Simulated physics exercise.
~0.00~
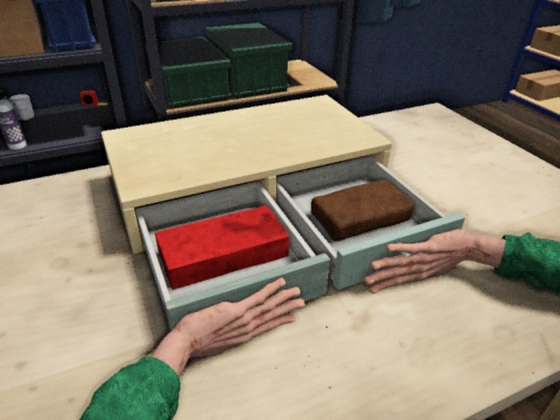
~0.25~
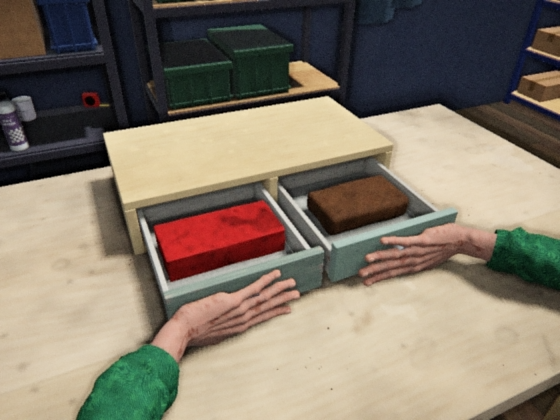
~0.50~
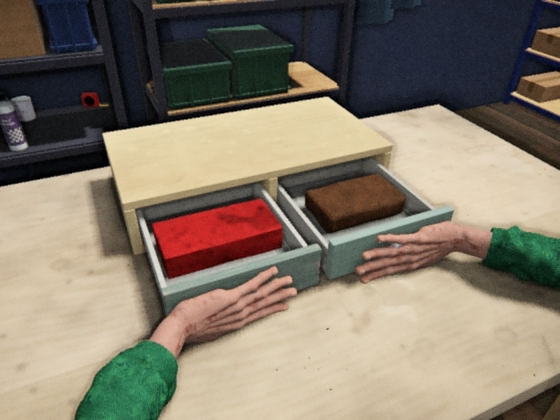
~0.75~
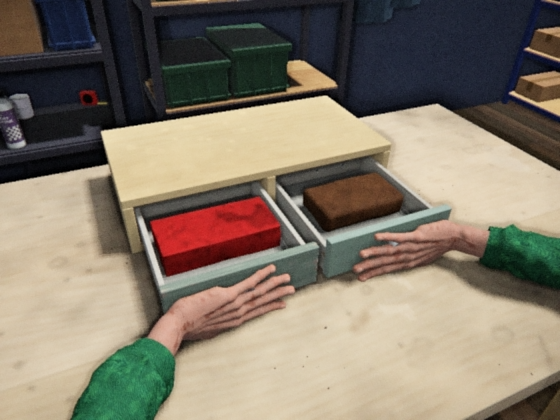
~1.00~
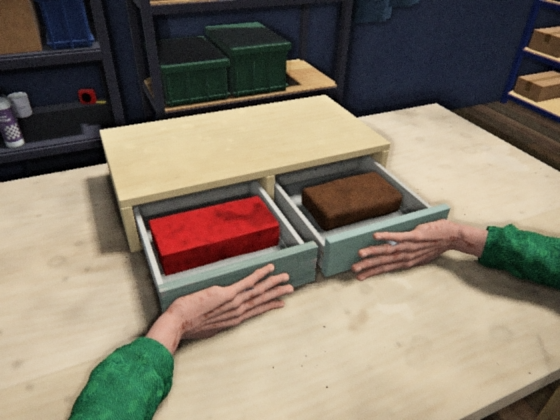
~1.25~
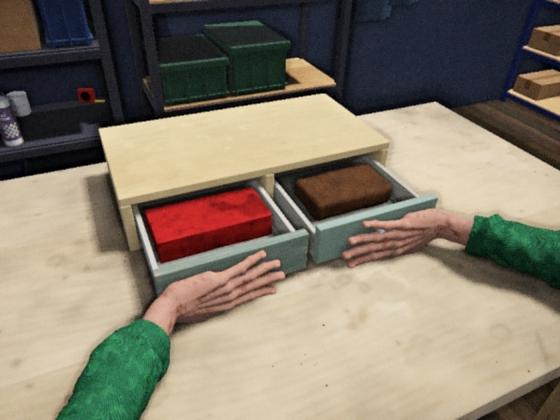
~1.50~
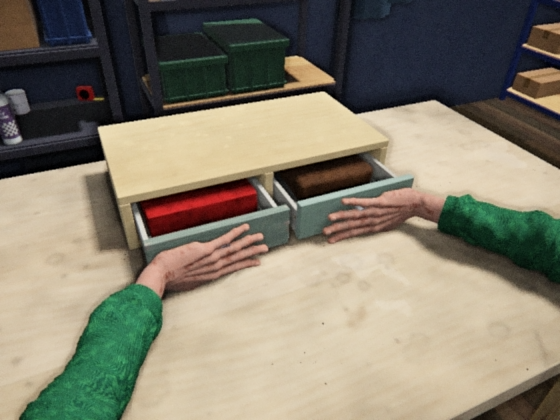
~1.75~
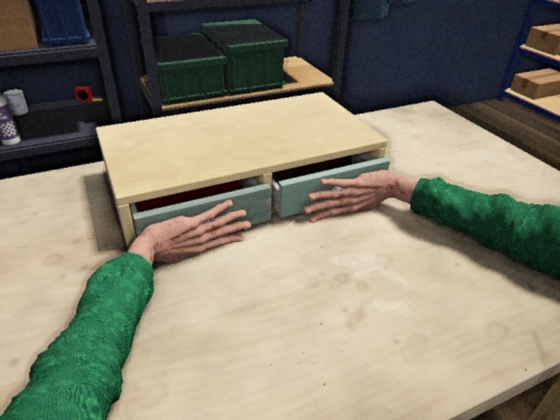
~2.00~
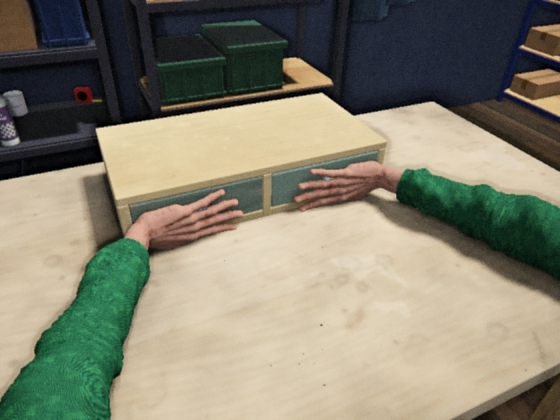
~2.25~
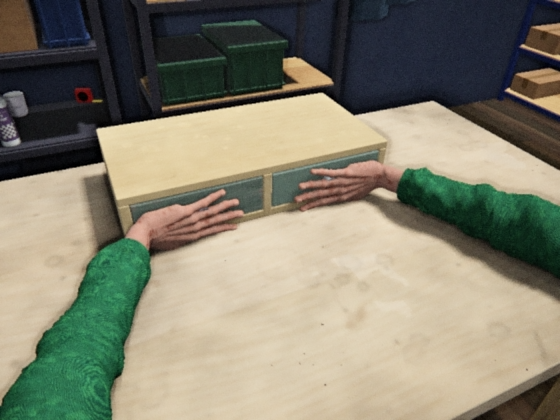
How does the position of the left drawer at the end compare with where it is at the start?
At the start the left drawer is pulled out toward the viewer with the red brick showing, and by the end it has been pushed back into the chest so that its front sits flush and the brick is hidden.
